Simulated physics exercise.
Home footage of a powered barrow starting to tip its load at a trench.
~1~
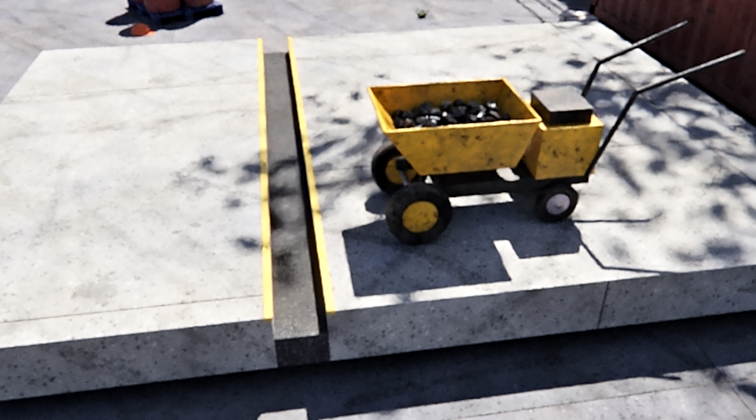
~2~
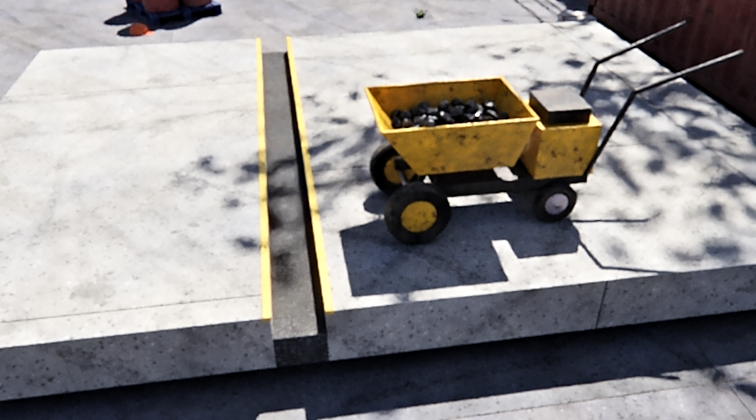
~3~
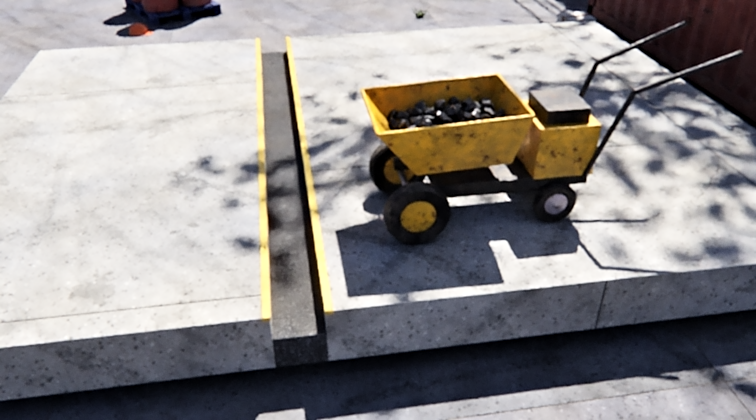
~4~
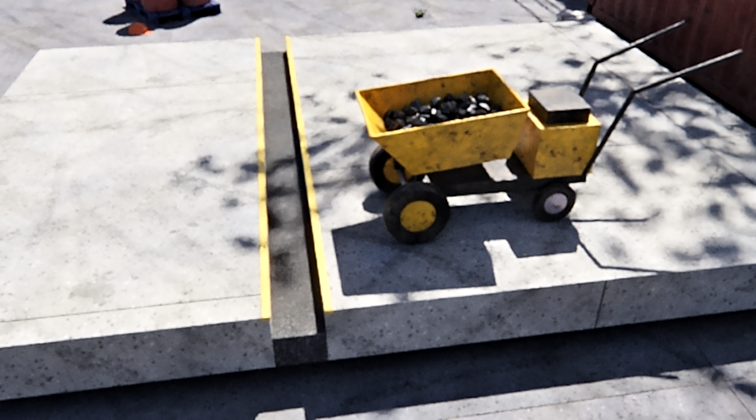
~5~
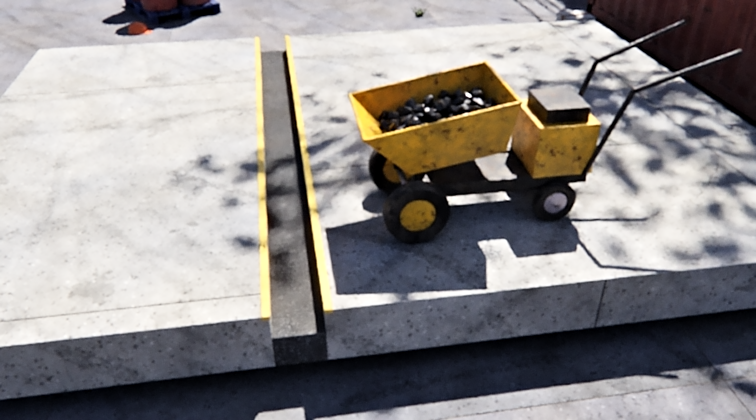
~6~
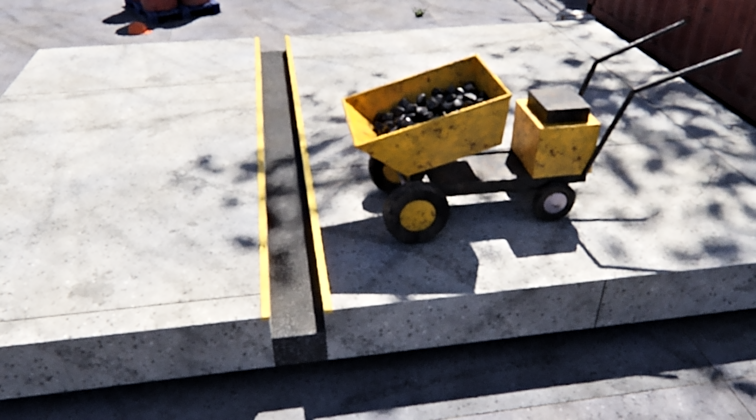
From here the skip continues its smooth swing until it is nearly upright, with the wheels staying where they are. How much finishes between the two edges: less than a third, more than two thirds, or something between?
Most likely the part landing in the trench will be beyond two thirds.
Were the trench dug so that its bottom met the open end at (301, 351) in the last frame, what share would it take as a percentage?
The share would be around 100 per cent.
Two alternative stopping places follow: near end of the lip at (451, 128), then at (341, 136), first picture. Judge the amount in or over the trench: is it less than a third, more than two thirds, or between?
In the first case below one third, in the second case under a third.
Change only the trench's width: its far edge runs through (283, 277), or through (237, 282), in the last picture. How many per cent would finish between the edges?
You'd get 50 in a hundred the first time and 90 in a hundred the second.
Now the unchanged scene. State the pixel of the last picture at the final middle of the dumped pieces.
Once it all stops, the middle lies near (292, 235).
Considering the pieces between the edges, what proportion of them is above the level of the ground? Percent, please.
Something like 20 in a hundred.
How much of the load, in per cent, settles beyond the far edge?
About 5 %.
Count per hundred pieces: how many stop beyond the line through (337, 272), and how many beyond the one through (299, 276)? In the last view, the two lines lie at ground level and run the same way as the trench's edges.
Close to 80 per cent, then close to 50 per cent.
Soon after the last picture, skip tipped steeply; all in the skip.
A little later, skip tipped right over; most in the skip; a small part in or heaped over the trench.
Later still, skip tipped right over; about a quarter in the skip; a stray few short of the trench; most in or heaped over the trench; a stray few beyond it.
At rest, skip tipped right over; about a quarter in the skip; a stray few short of the trench; most in or heaped over the trench; a stray few beyond it.
